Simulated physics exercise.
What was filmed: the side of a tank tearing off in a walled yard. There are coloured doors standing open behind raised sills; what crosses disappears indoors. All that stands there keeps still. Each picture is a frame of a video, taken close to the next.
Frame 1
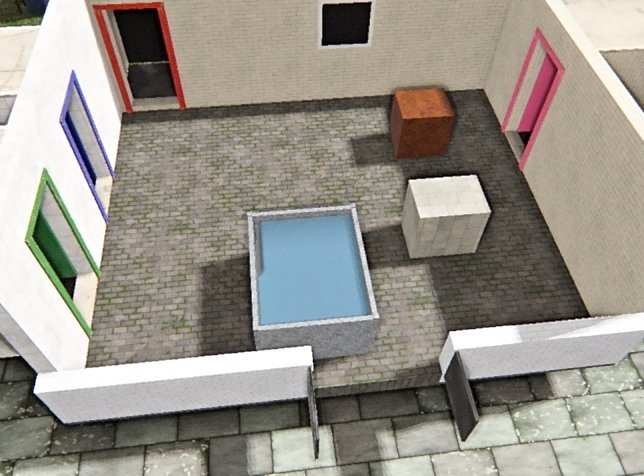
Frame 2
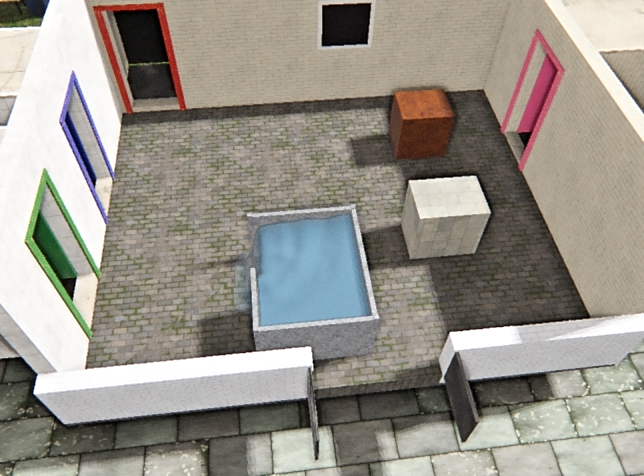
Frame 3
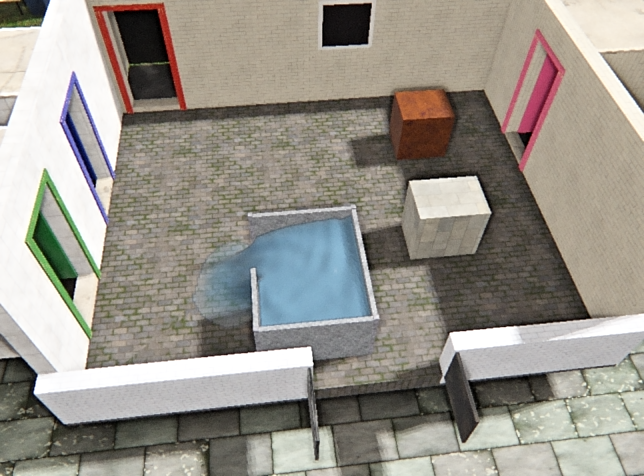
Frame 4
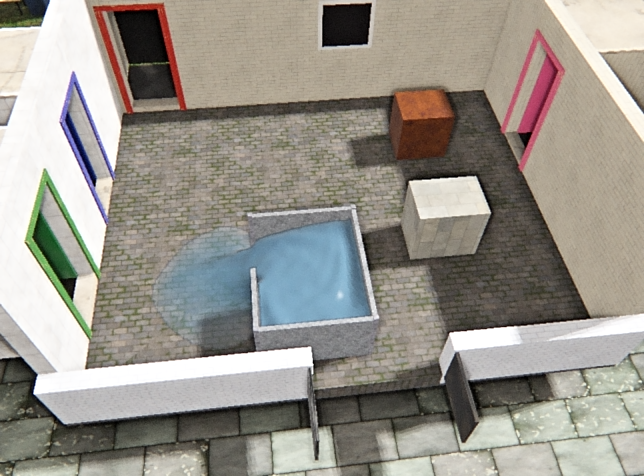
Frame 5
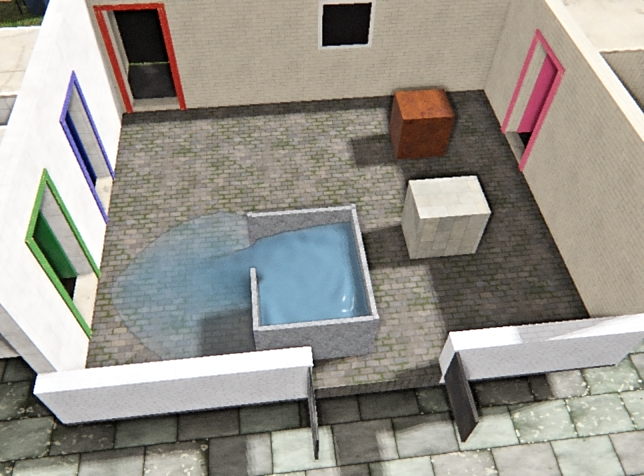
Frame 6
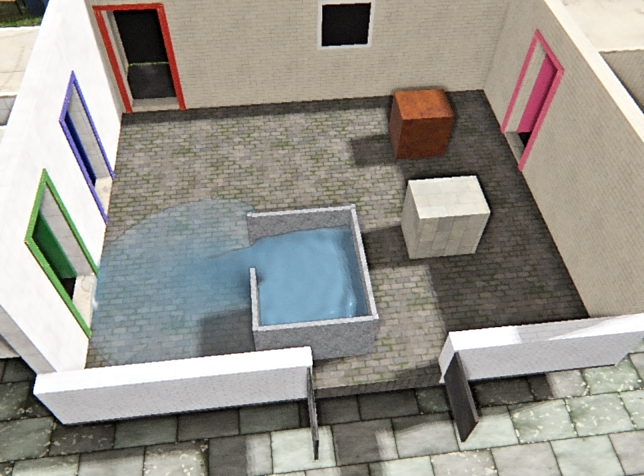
A grey-walled tank of blue water stands in a brick-paved, walled yard seen from a fixed, high viewpoint. Green, blue and red doorways open at the left and back left, a pink one at the right, with a rusty-brown block and a pale block right of the tank. The tank's left side gives way, and water pours out, spreading leftward in a widening, thinning sheet that reaches the left wall.
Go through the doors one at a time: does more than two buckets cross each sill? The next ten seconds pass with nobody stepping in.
Outcome: The blue door breaks the limit for sure; the green door breaks the limit for sure; the pink door respects the limit for sure; the red door breaks the limit for sure.
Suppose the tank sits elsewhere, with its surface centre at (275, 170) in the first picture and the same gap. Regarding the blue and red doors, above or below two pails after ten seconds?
The blue door exceeds it while the red door exceeds it.
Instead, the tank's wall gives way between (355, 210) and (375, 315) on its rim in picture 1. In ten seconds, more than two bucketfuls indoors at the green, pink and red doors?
Door by door, the green door misses the threshold, then the pink door crosses the threshold, then the red door misses the threshold.
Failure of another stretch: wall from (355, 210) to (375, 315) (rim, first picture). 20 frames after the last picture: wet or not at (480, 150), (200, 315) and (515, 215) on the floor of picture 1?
Taking the points in order: Swamped, unwetted and swamped.
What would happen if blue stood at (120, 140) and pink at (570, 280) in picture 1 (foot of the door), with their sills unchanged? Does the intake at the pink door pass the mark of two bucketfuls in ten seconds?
One by one: The pink one stays under.
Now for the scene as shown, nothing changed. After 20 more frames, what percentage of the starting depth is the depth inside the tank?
I'd put it close to 28 in a hundred.
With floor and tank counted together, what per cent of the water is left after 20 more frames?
Around 86 percent.
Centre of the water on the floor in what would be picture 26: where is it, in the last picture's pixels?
Close to (207, 267).
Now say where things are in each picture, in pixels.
The first frame shows still water in the water tank at (309, 266).
In the second frame, the front is at (247, 310), out from the gap at (257, 269).
In the third frame, water pours out at (257, 270) and has run to (202, 303).
In the fourth frame, water pours out at (257, 271) and has run to (158, 297).
In the fifth frame, the front is at (118, 287), out from the gap at (257, 270).
In the sixth frame, the front is at (102, 257), out from the gap at (257, 270).
A moment on, water covers 25 % of the floor; the blue door under two buckets in, the green door over two buckets in, the pink door not reached, the red door not reached.
Next, water covers 30 % of the floor; the blue door over two buckets in, the green door far over two buckets in, the pink door not reached, the red door under two buckets in.
Then, water covers 35 % of the floor; the blue door over two buckets in, the green door far over two buckets in, the pink door not reached, the red door over two buckets in.
Later, water covers 55 % of the floor; the blue door over two buckets in, the green door far over two buckets in, the pink door not reached, the red door far over two buckets in.
In the end, water covers 80 % of the floor; the blue door over two buckets in, the green door far over two buckets in, the pink door wet at the sill, nothing in, the red door far over two buckets in.
